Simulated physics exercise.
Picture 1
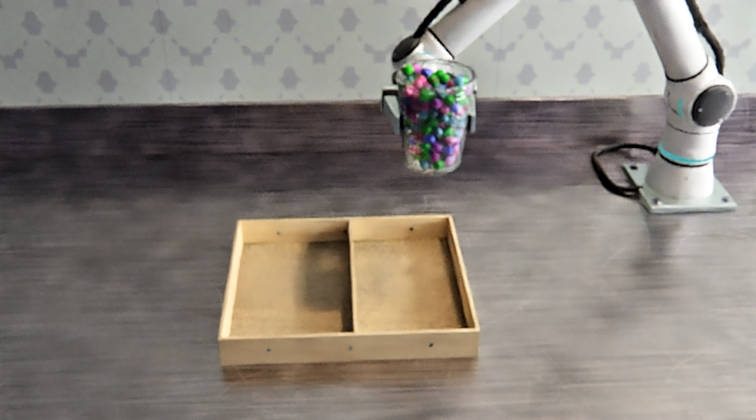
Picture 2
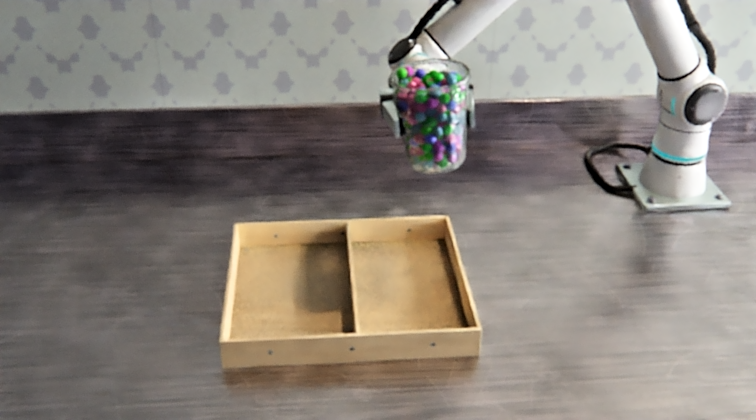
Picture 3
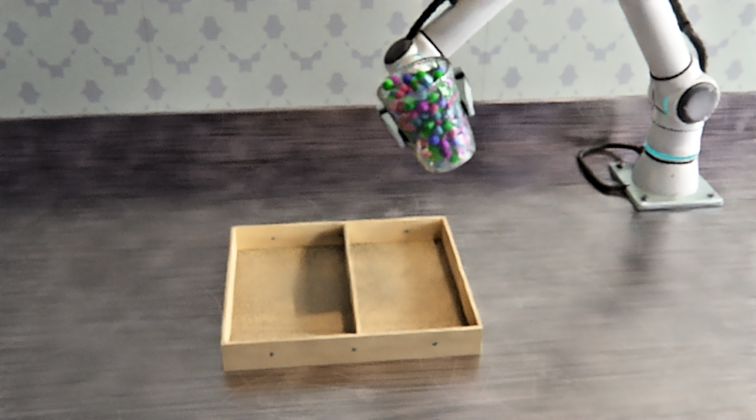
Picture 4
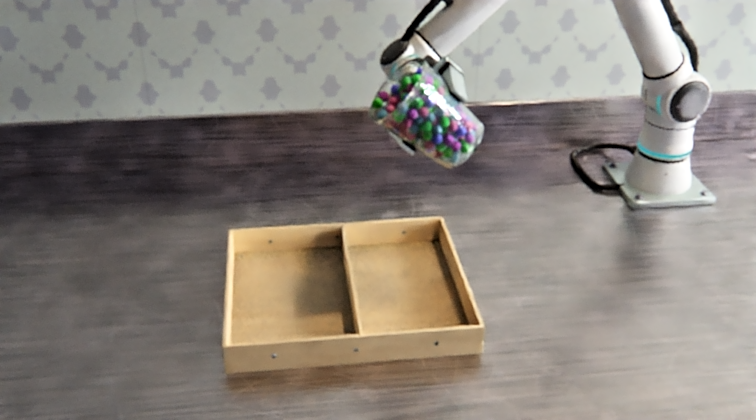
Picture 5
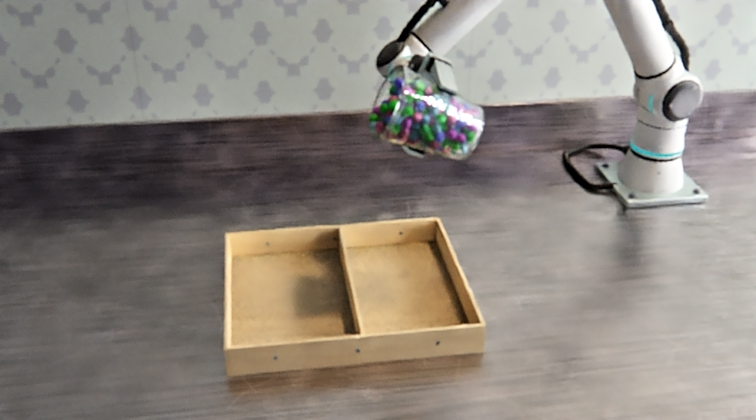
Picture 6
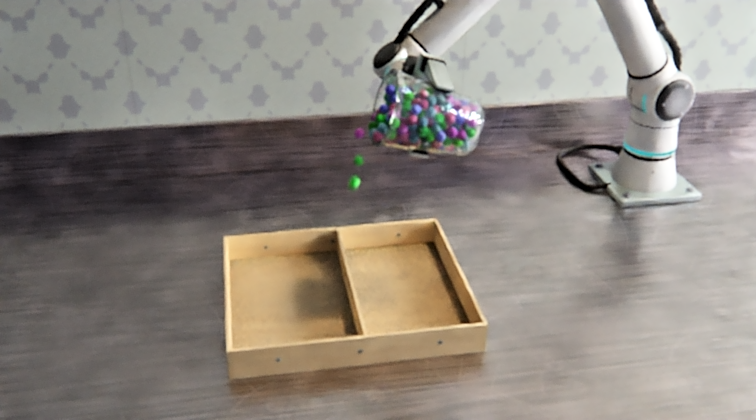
A dark wood-grained tabletop against a pale patterned wall is seen from slightly above, the view drifting and turning slightly. A white robot arm at the right grips a clear beaker of green, purple, pink and blue sweets, above and behind a two-part wooden tray. The arm tilts the beaker leftward until it lies nearly sideways, and a few sweets drop from its mouth.
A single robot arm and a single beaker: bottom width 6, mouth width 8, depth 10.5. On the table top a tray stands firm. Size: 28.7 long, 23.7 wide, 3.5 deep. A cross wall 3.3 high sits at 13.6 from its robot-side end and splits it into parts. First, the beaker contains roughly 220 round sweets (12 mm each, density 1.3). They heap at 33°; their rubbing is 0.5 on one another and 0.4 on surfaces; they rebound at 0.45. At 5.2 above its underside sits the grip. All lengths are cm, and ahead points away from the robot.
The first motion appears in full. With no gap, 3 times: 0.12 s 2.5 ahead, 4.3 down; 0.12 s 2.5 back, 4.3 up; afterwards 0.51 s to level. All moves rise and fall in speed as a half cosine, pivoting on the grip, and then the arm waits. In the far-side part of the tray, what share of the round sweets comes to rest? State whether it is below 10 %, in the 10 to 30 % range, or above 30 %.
It is in the 10 to 30 % range.
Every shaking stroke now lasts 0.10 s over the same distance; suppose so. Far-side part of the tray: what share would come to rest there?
That gives about 35 percent.
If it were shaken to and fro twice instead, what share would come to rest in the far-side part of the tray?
Estimate: Around 20 %.
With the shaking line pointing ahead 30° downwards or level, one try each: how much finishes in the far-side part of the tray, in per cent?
Estimates, in order: 40 % then 60 %.
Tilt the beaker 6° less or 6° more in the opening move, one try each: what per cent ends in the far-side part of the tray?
Estimates: 15 % then 35 %.
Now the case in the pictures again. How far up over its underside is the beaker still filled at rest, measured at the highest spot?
Top of the fill: Near 10.0 cm.
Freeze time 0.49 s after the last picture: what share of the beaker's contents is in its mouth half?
Some 50 percent is in that half.
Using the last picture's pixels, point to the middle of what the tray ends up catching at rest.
I'd point to somewhere near (296, 297).
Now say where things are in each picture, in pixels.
The first frame shows beaker middle at (434, 120), level; upper third of the load around (435, 91), from x 405 to 465, top at y 70; 215 in the beaker.
The second frame shows beaker middle at (433, 119), tilted 7° forward; upper third of the load around (433, 91), from x 400 to 460, top at y 70.
The third frame shows beaker middle at (432, 119), tilted 25° forward; upper third of the load around (426, 93), from x 390 to 465, top at y 75.
The fourth frame shows beaker middle at (431, 119), tilted 47° forward; upper third of the load around (419, 97), from x 380 to 475, top at y 75.
The fifth frame shows beaker middle at (430, 118), tilted 65° forward; upper third of the load around (416, 101), from x 375 to 475, top at y 85.
The sixth frame shows beaker middle at (429, 118), tilted 72° forward; upper third of the load around (419, 104), from x 355 to 470, top at y 90; 213 in the beaker, 2 in flight or on a rim.
Then, 0.49 s after the last picture, tilted 72° forward, highest piece 27 above the table; 174 in the beaker, 22 in the far-side part, 4 in the robot-side part, 15 in flight or on a rim.
Then, 0.98 s after the last picture, tilted 34° forward, highest piece 27 above the table; 158 in the beaker, 47 in the far-side part, 10 in the robot-side part.
Then, 1.43 s after the last picture, level, highest piece 30 above the table; 158 in the beaker, 47 in the far-side part, 10 in the robot-side part.
Then, 2.48 s after the last picture, level, highest piece 30 above the table; 158 in the beaker, 47 in the far-side part, 10 in the robot-side part.
Final count, 158 in the beaker, 47 in the far-side part, 10 in the robot-side part. That is 22 % in the far-side part of the tray.
